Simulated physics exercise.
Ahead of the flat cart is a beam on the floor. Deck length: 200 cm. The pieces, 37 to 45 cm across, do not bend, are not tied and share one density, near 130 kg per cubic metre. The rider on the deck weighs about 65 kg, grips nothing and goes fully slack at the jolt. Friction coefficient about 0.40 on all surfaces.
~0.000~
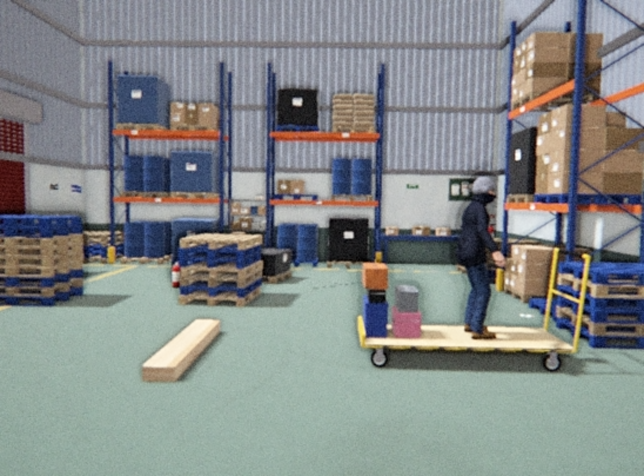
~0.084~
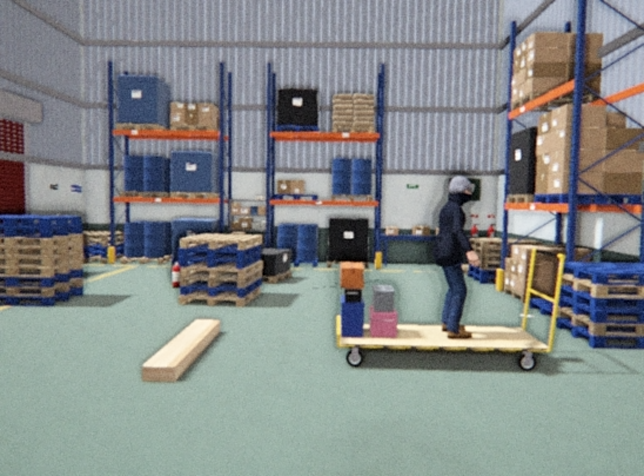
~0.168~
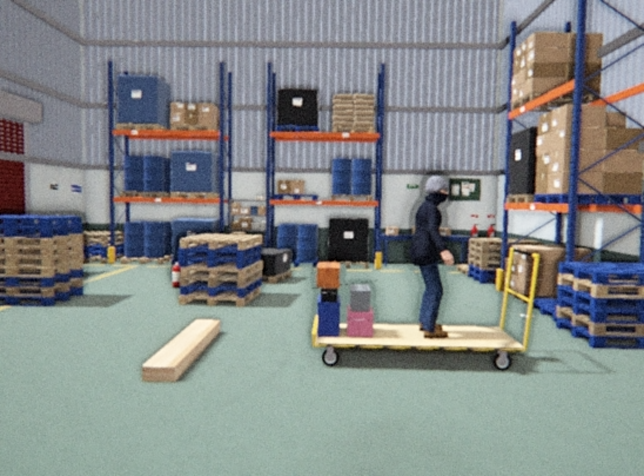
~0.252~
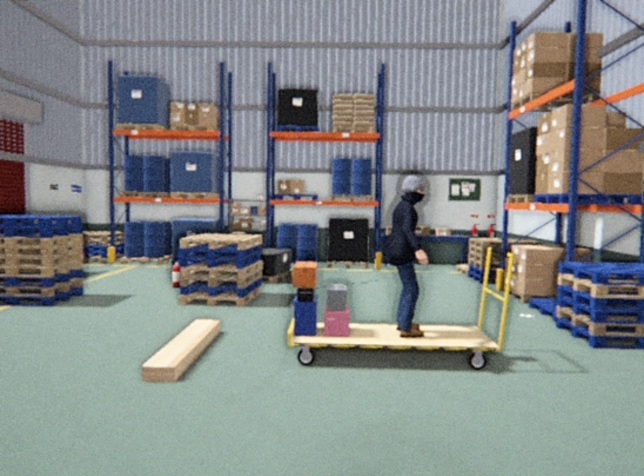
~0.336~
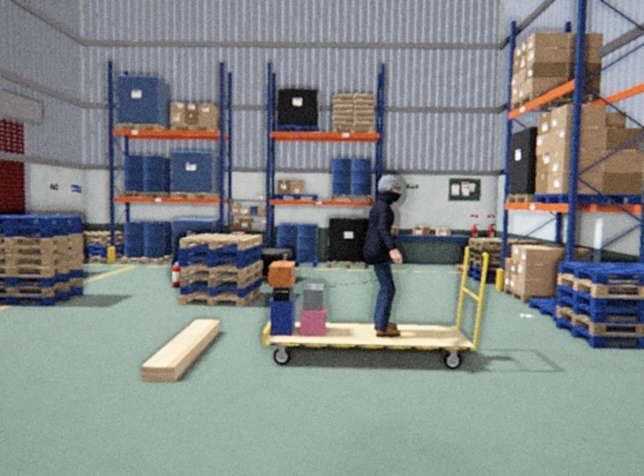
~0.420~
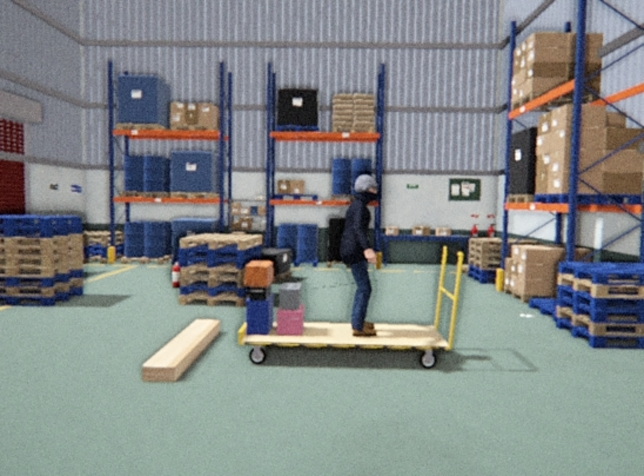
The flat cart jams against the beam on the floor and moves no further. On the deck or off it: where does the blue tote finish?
At this pace the blue tote ends off the deck.
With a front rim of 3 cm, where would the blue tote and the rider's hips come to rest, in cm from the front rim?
In that case blue 230 past, hips 60 past.
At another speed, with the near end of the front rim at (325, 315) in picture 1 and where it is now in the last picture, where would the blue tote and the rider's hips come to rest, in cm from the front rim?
Then blue 10 behind, hips 80 behind.
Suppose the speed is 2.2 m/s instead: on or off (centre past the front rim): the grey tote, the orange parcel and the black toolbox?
Then grey on, orange off, black off.
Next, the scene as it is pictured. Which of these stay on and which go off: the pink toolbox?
Pink on.
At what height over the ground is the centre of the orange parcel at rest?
About 10 cm.
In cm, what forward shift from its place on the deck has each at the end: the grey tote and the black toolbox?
Grey 215, black 220.
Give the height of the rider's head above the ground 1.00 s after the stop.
About 60 cm.
After 0.62 s the deck stops.
After 1.17 s the blue tote is 12 cm past the rim, tilted 110°, near (181, 314) in the last picture's view.
After 1.62 s the blue tote is 32 cm past the rim, tilted 130°, near (163, 333) in the last picture's view.
Final state at 3.4 s, past the rim, blue tote, orange parcel, grey tote, black toolbox and the rider's hips; behind it, pink toolbox.
